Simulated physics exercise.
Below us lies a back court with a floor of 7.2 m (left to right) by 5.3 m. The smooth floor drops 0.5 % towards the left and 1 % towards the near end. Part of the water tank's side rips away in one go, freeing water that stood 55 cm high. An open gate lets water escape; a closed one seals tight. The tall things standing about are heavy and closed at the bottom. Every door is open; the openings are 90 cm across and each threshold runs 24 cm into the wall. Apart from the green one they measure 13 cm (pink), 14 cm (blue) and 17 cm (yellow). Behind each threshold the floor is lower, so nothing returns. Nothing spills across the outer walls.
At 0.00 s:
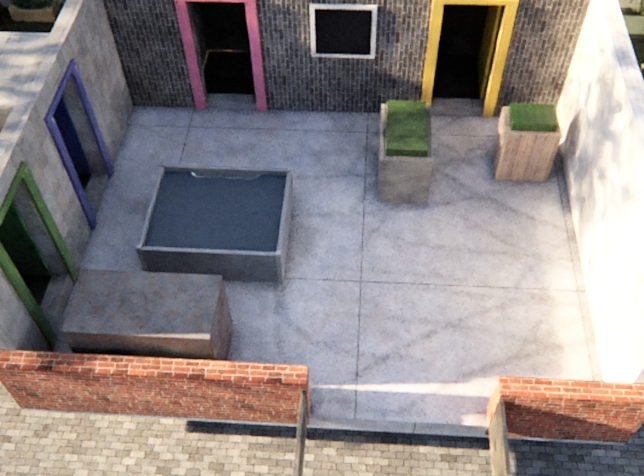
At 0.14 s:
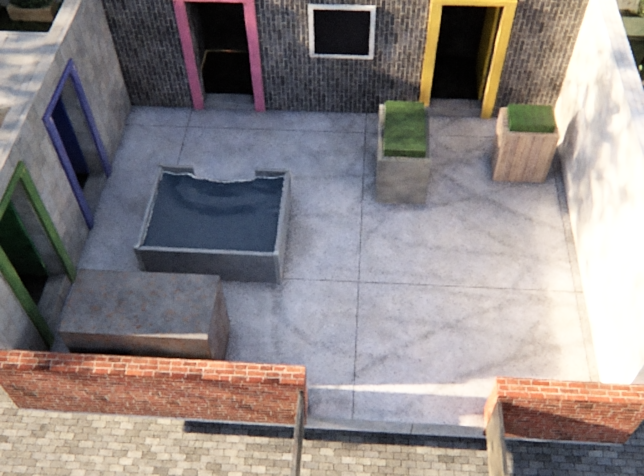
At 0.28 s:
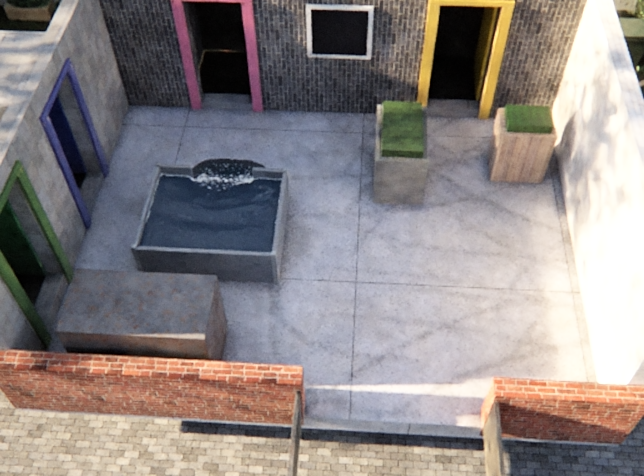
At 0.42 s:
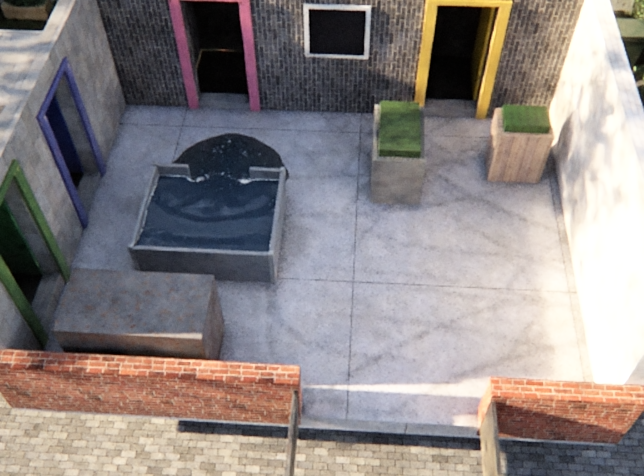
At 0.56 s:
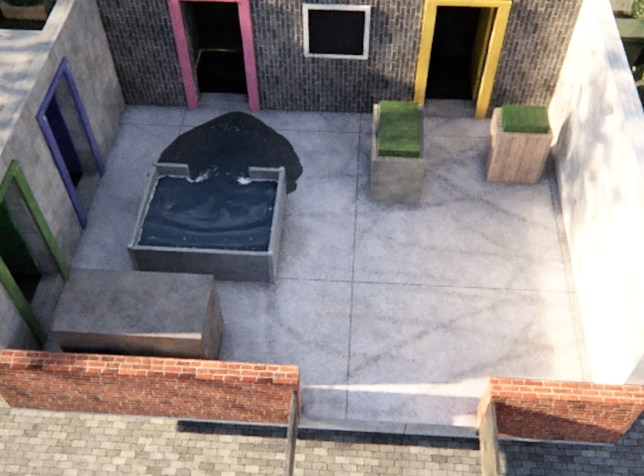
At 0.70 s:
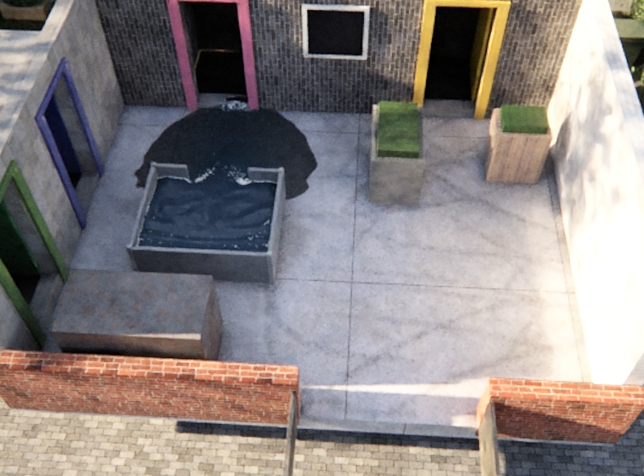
Dark water pouring through a gap in the far side of a grey tank, spreading across a courtyard floor to the pink-framed doorway.
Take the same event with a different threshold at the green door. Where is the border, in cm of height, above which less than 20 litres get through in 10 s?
It would have to be roughly 8.5 cm high.
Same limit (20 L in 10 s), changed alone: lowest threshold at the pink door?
Roughly 21 cm at pink.
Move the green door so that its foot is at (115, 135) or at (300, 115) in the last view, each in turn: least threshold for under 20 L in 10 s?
About 13.0 and 13.5 cm.
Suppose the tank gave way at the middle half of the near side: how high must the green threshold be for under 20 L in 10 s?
About 21 cm.
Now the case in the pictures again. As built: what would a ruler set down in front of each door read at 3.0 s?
In cm: Pink 16, green 0, blue 6, yellow 4.
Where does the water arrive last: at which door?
Last comes the green one.
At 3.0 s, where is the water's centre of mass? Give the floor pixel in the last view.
Near (231, 185).
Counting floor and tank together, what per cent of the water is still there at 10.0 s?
Some 90 per cent remains.
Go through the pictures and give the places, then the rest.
In the first picture, still water, 55 cm deep, in the water tank at (218, 211); the green door at (41, 268) is dry.
In the second picture, the front is at a hidden place, 0.3 m from the gap on the far side; 0.2 m2 of floor is wet, 55 cm left at the back.
In the third picture, water pours out on the far side and has run 0.7 m, to (218, 162); about 9 cm deep outside, 55 cm at the back.
In the fourth picture, the front is at (224, 138), 1.3 m from the gap on the far side; 1.6 m2 of floor is wet, 54 cm left at the back.
In the fifth picture, the front is at (235, 116), 1.8 m from the gap on the far side; 2.6 m2 of floor is wet, 48 cm left at the back.
In the sixth picture, the gap is on the far side, the front 2.1 m out at (232, 101); the back of the water tank holds 46 cm; 2.6 m in a straight line remain to the green door at (31, 267).
After 1.4 s water covers 20 % of the floor, deepest (28 cm) near (223, 190); it has not reached the green door.
After 3.0 s water covers 30 % of the floor, deepest (20 cm) near (135, 108); it has not reached the green door.
After 10.0 s water covers 90 % of the floor, deepest (12 cm) near (30, 383); 10 cm at the green door, 0 litres in over its 23 cm threshold.
At the green door as built, the water arrived by 3.9 s and peaked near 13 cm at 8.0 s.
Run again over the same 10 s with other heights there, 31 litres in over 7 cm, 12 litres over 9.5 cm. The limit of 20 litres is kept from about 8.5 cm up.
